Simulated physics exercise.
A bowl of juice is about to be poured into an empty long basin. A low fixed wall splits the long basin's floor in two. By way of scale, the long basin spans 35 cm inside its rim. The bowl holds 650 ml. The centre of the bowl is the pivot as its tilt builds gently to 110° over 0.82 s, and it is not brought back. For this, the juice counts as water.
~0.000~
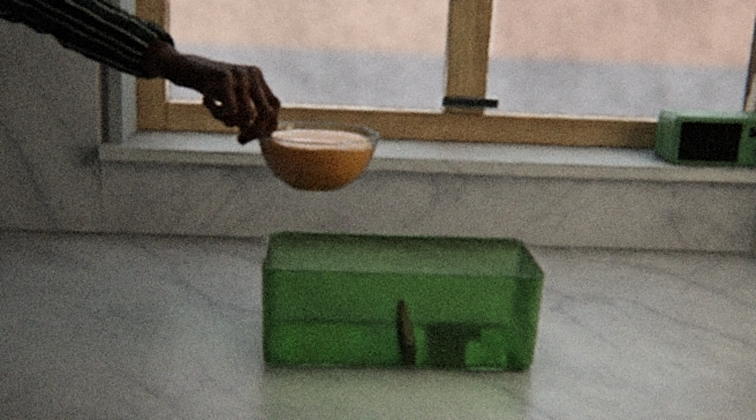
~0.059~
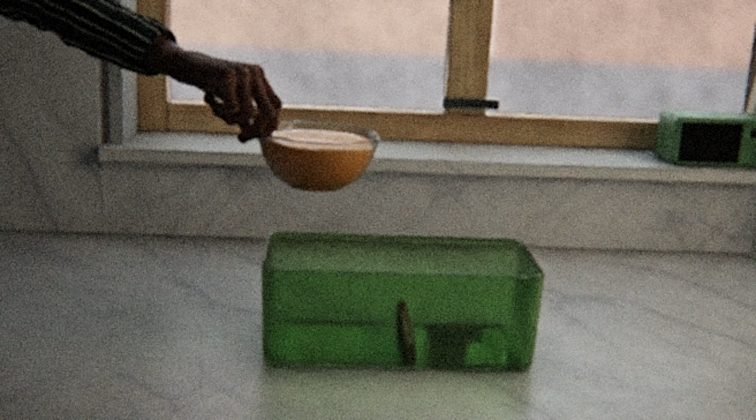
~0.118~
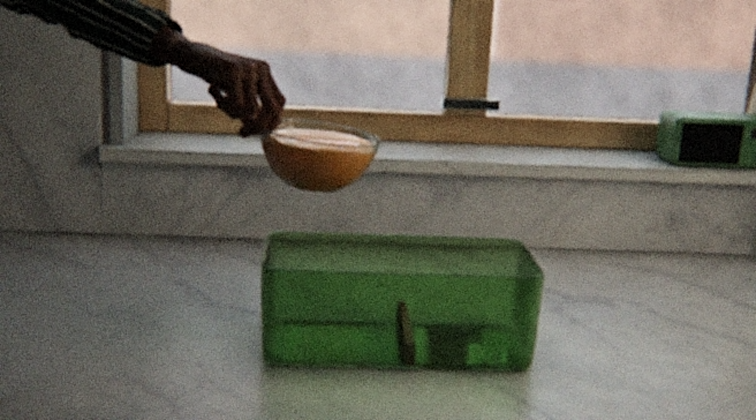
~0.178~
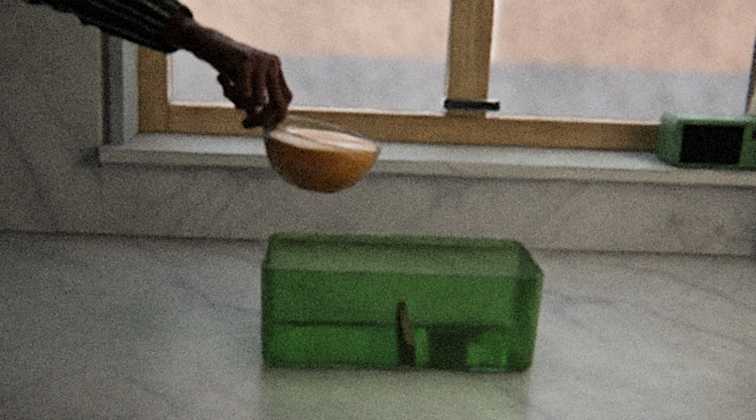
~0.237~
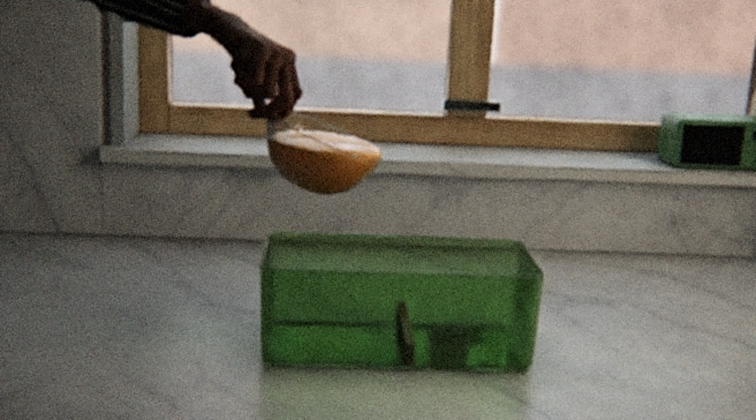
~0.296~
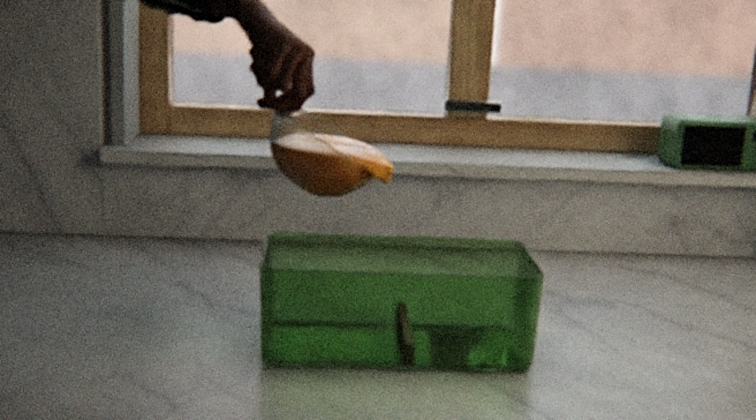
A glass bowl of orange juice, held at its left rim by a hand above a green see-through basin, tilted gradually to the right until some juice slipped over its lower edge.
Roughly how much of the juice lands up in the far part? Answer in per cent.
Around 58 %.
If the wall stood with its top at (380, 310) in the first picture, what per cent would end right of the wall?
Then it comes to around 80 per cent.
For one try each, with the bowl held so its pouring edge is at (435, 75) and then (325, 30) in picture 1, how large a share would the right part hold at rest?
Try 1: Approx. 80 %; try 2: Approx. 20 %.
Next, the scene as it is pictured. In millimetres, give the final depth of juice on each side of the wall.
About 10 mm left, about 16 mm right.
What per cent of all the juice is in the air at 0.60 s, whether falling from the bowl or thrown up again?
Around 26 in a hundred.
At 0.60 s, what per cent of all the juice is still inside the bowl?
Portion remaining: Approx. 10 per cent.
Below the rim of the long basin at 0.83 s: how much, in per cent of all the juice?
Reading: Approx. 98 %.
Then, 0.60 s in, the tilt is 92° and 11 per cent is still to pour, 16 is left of the wall and 47 right of it.
Then, 0.83 s in, the tilt is 110° and 0 per cent is still to pour, 41 is left of the wall and 58 right of it.
Then, 1.06 s in, the tilt is 110° and 0 per cent is still to pour, 40 is left of the wall and 58 right of it.
Then, 1.32 s in, the tilt is 110° and 0 per cent is still to pour, 41 is left of the wall and 58 right of it.
Finally, 41 per cent lies left of the wall, 58 right of it and 1 outside.
